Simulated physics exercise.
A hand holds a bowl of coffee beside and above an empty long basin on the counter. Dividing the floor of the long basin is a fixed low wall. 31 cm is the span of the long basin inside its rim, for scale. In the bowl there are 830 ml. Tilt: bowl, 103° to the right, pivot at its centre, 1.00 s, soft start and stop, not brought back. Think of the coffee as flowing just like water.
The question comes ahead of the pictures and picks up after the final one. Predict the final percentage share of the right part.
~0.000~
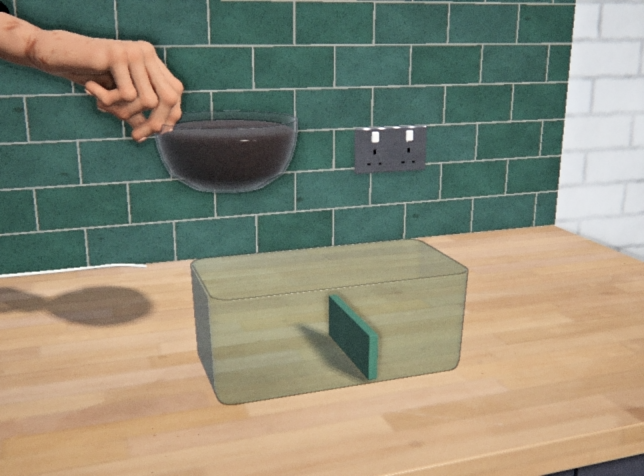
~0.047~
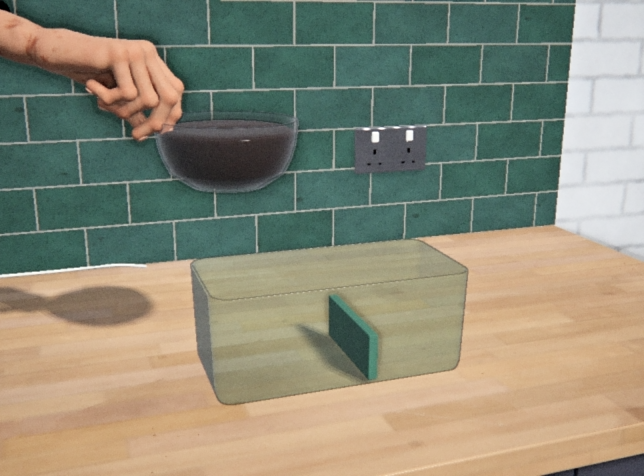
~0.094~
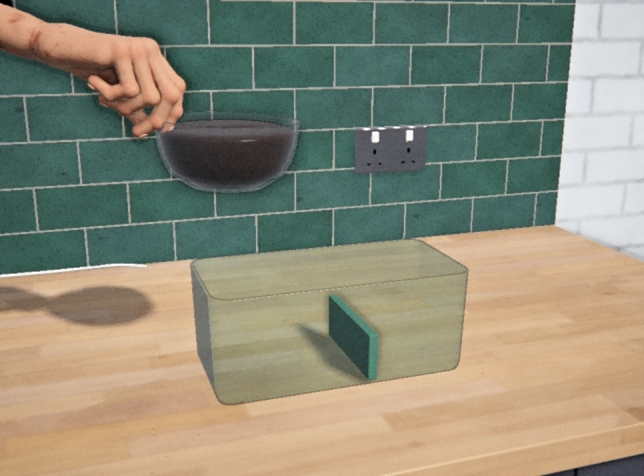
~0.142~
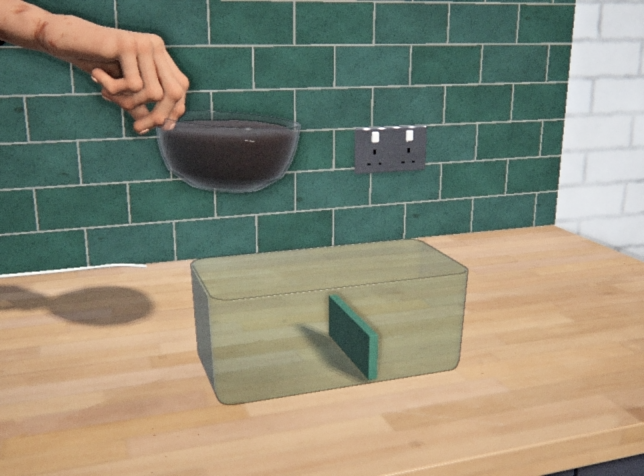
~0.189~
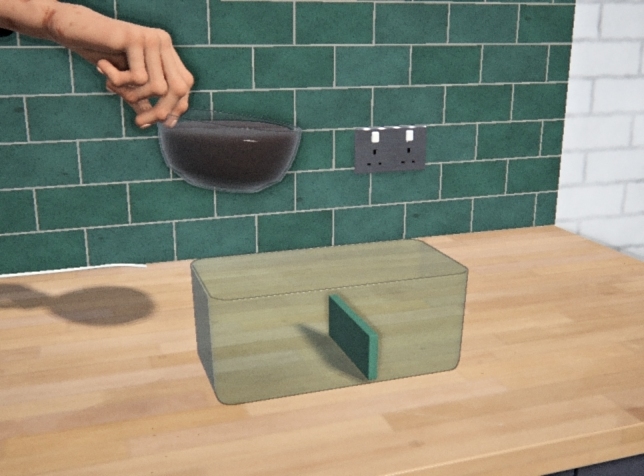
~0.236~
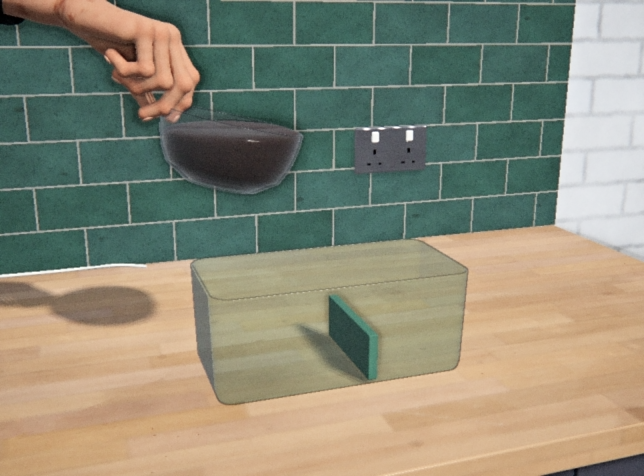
Right part: About 45 %.
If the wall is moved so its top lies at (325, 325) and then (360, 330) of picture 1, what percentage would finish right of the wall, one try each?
Result: 75 per cent, then 35 per cent.
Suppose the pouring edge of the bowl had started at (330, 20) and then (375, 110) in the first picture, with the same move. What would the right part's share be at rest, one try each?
80 per cent first, 85 per cent second.
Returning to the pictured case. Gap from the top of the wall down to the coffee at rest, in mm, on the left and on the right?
Left roughly 40 mm; right roughly 34 mm.
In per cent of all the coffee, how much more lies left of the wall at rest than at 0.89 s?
About 10 percent.
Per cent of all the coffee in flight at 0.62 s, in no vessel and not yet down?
Share: Roughly 38 per cent.
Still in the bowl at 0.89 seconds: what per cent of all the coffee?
3 %.
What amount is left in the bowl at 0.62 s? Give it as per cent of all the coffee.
Roughly 42 %.
By 0.62 s the tilt is 70° and 41 per cent is still to pour, 7 is left of the wall and 14 right of it.
By 0.89 s the tilt is 100° and 3 per cent is still to pour, 45 is left of the wall and 45 right of it.
By 1.18 s the tilt is 103° and 0 per cent is still to pour, 54 is left of the wall and 45 right of it.
By 1.50 s the tilt is 103° and 0 per cent is still to pour, 54 is left of the wall and 45 right of it.
At rest 54 per cent lies left of the wall, 45 right of it and 1 outside.
